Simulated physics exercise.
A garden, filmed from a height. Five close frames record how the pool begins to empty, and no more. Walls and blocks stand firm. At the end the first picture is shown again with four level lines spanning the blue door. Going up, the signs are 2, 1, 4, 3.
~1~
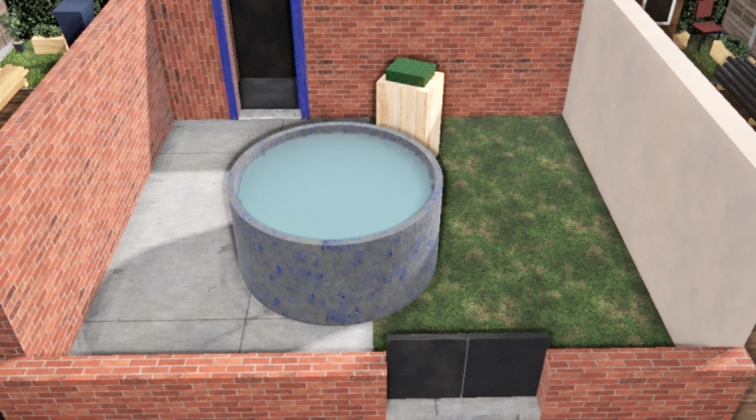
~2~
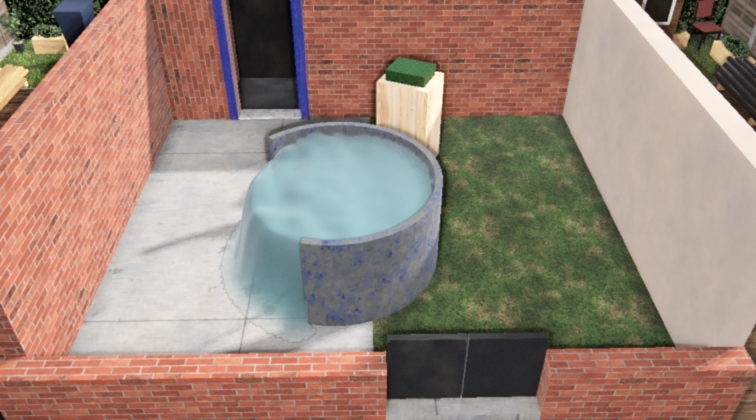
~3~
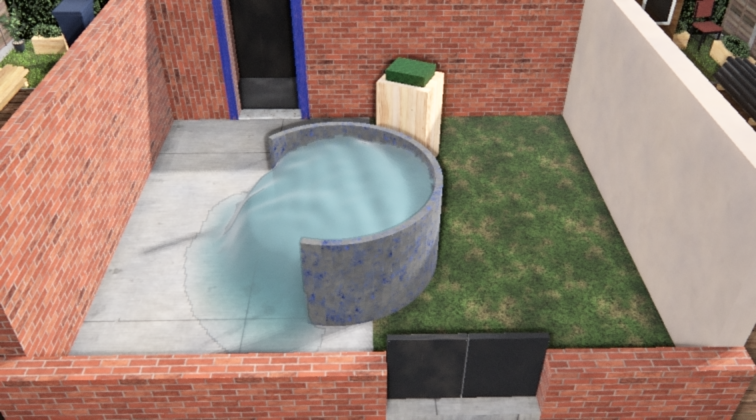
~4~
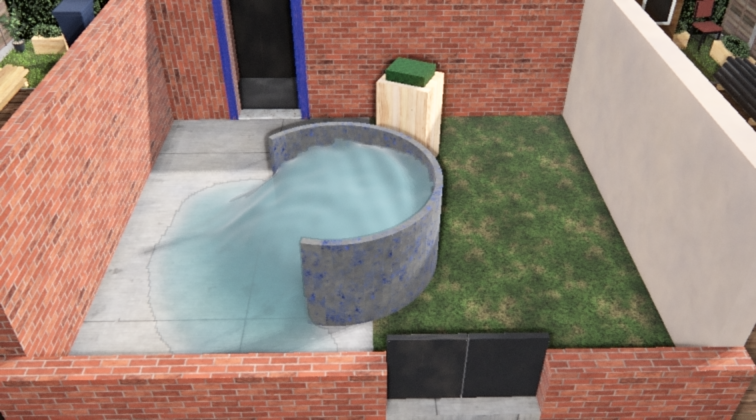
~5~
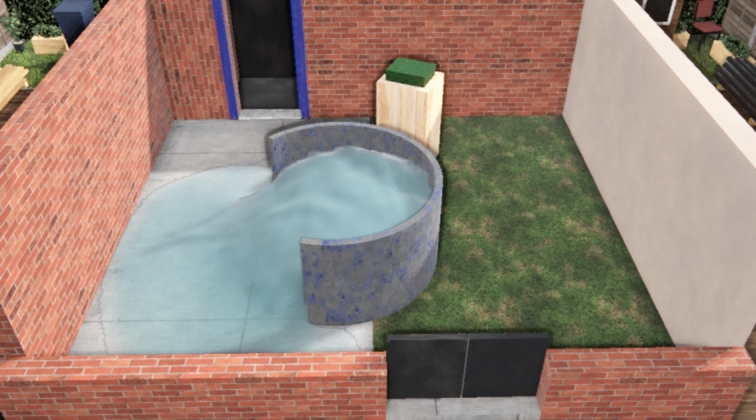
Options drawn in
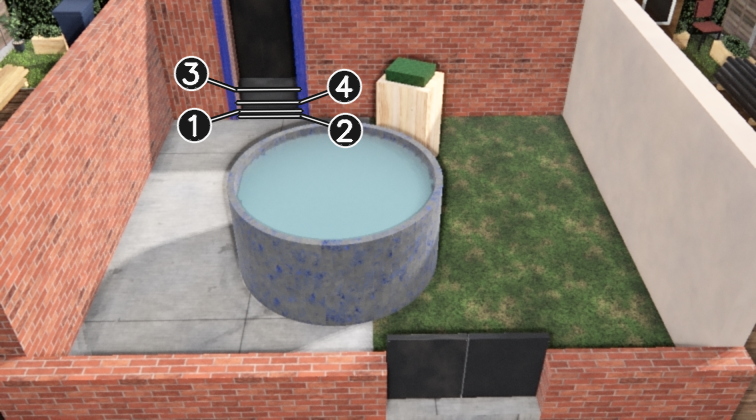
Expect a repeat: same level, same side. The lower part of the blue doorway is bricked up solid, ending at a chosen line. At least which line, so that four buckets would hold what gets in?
It is 4.
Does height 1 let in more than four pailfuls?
Yes.
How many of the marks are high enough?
Two of the four.
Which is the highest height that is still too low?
That is height 1.
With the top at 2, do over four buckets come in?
Yes.
On the marked copy, 1 at (269, 111); 2 at (270, 116); 3 at (267, 89); 4 at (268, 102); from the bottom up 2, 1, 4, 3.
With 1, about 12 bucketfuls get in.
With 2, dozens of bucketfuls pour in.
With 3, nothing gets over.
With 4, a splash gets over, under a bucket.
